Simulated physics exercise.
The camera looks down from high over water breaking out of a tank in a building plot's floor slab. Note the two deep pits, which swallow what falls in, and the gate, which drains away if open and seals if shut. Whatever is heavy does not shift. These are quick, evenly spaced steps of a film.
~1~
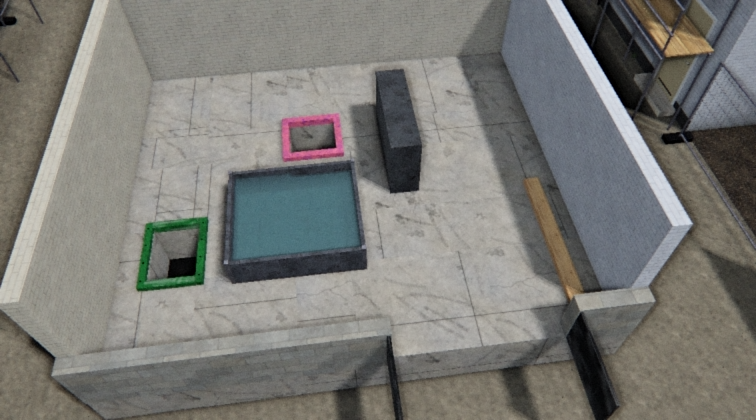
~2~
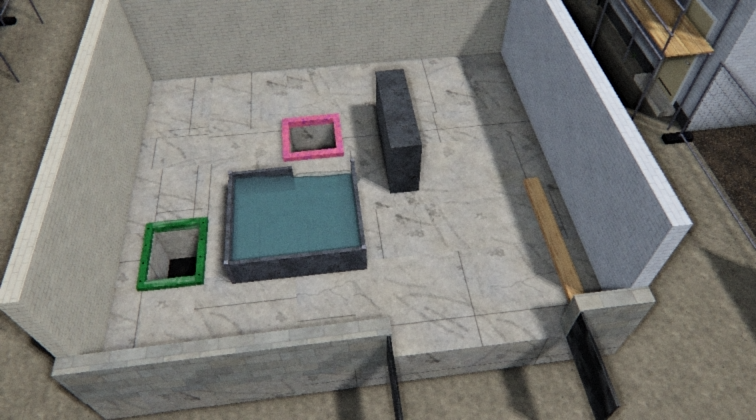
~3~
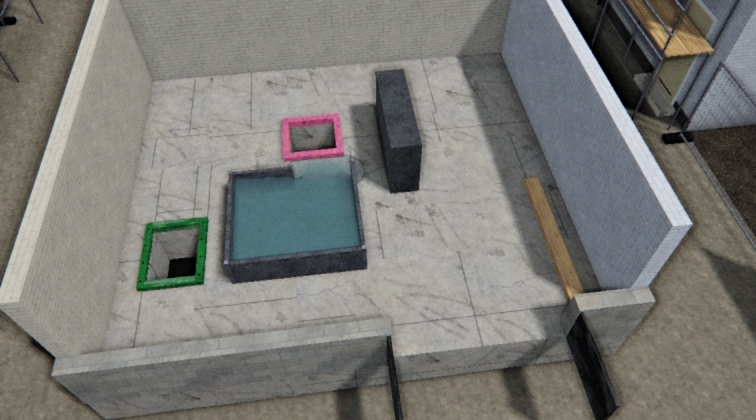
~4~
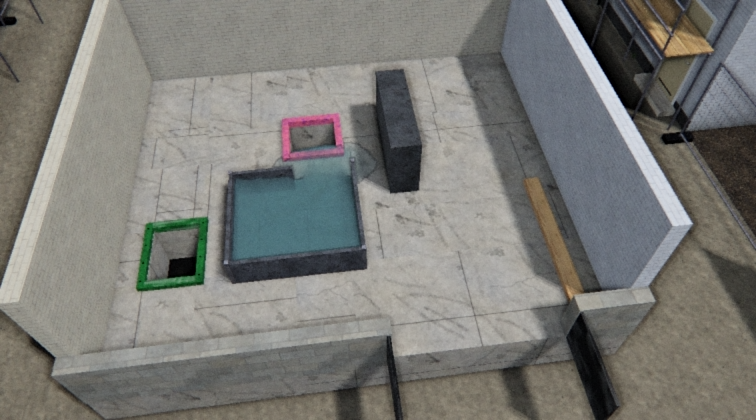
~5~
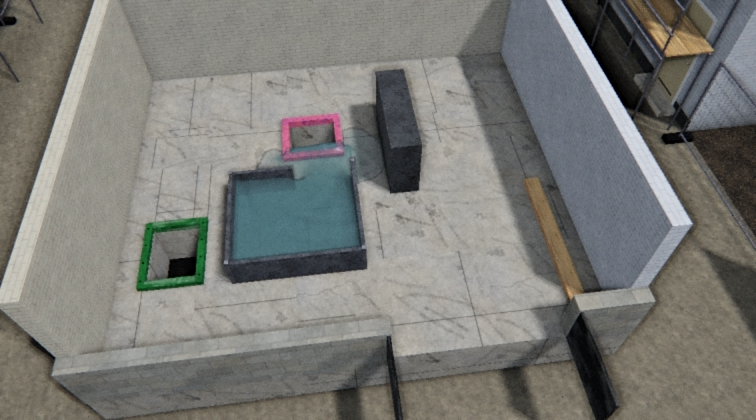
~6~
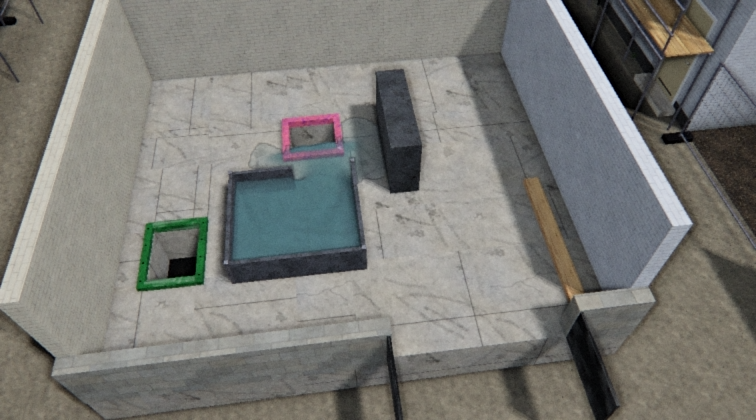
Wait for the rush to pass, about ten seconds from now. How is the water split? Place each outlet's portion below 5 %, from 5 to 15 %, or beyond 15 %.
One by one: The gate lands in the bottom band - below five per cent; the pink pit lands in the top band - past fifteen per cent; the green pit lands in the bottom band - below five per cent.
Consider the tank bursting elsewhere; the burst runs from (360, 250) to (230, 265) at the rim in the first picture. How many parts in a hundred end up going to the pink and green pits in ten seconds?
Pink about 0 %, green about 2 %.
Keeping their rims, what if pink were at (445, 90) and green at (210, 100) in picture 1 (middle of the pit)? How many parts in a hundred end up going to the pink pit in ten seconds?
Roughly 0 per cent ends up in the pink pit.
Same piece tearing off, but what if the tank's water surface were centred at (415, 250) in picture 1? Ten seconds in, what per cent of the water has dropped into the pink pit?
The pink pit gets 0 per cent.
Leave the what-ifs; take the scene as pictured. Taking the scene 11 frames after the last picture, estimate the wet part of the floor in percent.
Estimated share: About 15 %.
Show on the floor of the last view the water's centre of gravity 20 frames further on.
Close to (311, 175), I reckon.
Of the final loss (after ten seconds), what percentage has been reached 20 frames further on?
It would be around 75 %.
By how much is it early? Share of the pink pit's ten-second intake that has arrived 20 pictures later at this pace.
It would be roughly 85 percent of the ten-second total.
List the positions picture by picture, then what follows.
In the first picture, still water in the open tank at (294, 212).
In the second picture, water pours out on the open tank's far side and has run to a hidden place.
In the third picture, water pours out on the open tank's far side and has run to (300, 161).
In the fourth picture, the front is at (352, 146), out from the gap on the open tank's far side.
In the fifth picture, water pours out on the open tank's far side and has run to (360, 134).
In the sixth picture, the front is at (365, 125), out from the gap on the open tank's far side.
A moment on, water covers 10 % of the floor; the gate 0 %, the pink pit 8 %, the green pit 0 %.
Next, water covers 15 % of the floor; the gate 0 %, the pink pit 14 %, the green pit 0 %.
Then, water covers 30 % of the floor; the gate 0 %, the pink pit 19 %, the green pit 0 %.
Later, water covers 45 % of the floor; the gate 0 %, the pink pit 23 %, the green pit 0 %.
In the end, water covers 60 % of the floor; the gate 2 %, the pink pit 23 %, the green pit 0 %.
